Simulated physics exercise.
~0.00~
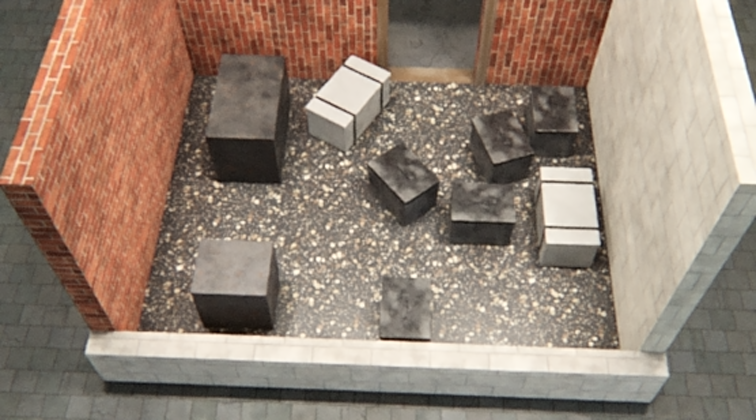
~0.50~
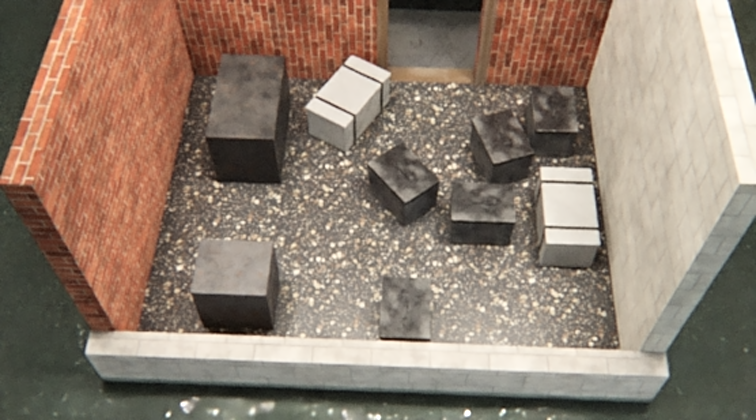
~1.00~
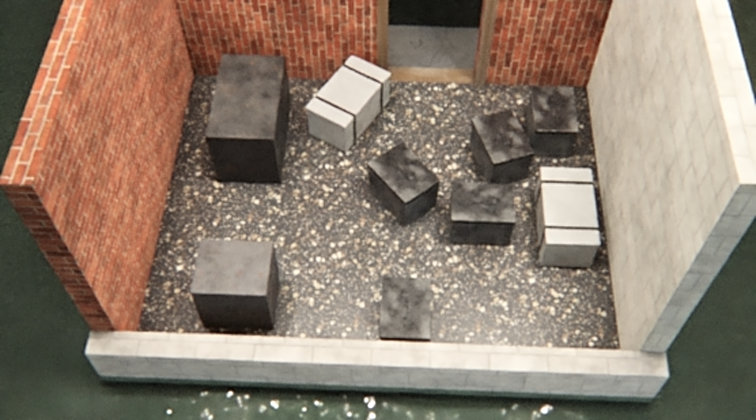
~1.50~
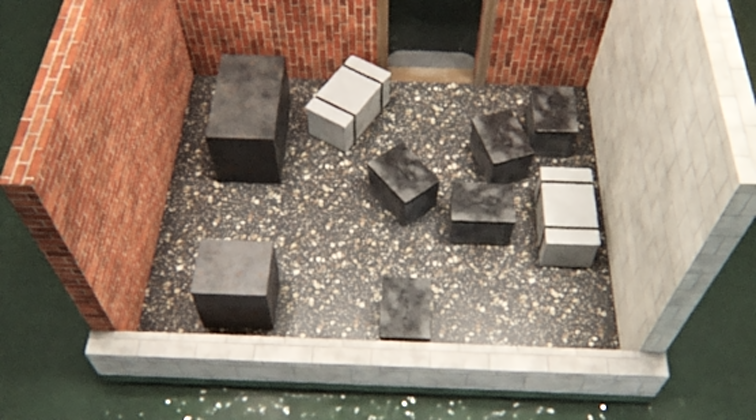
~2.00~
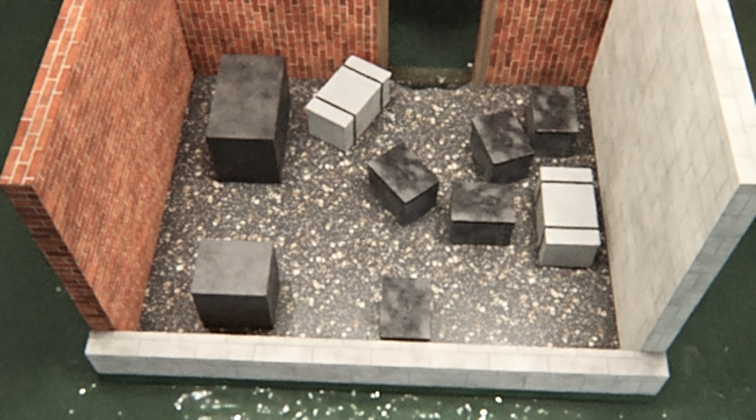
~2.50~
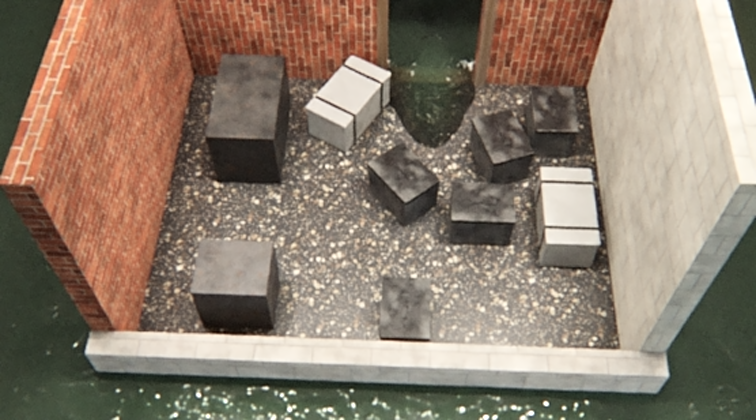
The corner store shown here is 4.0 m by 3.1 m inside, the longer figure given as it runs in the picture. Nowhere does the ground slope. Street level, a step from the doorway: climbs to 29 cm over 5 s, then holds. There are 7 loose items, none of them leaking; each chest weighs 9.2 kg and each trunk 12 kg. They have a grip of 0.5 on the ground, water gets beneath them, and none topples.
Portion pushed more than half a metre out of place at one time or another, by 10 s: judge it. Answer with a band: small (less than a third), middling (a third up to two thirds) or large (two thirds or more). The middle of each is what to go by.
Middling.
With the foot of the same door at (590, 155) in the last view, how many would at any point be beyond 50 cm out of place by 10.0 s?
5.
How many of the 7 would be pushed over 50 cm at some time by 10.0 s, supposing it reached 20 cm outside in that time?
Under that setup the answer is 4.
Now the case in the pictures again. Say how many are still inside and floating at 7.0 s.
5 at that moment.
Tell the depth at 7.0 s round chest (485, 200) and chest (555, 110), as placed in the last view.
Depth approx. 17 cm / 4 cm.
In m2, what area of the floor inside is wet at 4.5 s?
Near 6.0 m2 in all.
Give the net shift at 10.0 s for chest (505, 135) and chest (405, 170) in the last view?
The first is 150 cm from its start, the second 150 cm.
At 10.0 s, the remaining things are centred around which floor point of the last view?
Roughly at (452, 236).
After 3.5 s 0 of 7 are over 50 cm from their spots; 0 afloat.
After 4.5 s 1 of 7 are over 50 cm from their spots; 1 afloat.
After 7.0 s 3 of 7 are over 50 cm from their spots; 5 afloat.
After 10.0 s 4 of 7 are over 50 cm from their spots, and 4 have been at some point; 7 afloat.
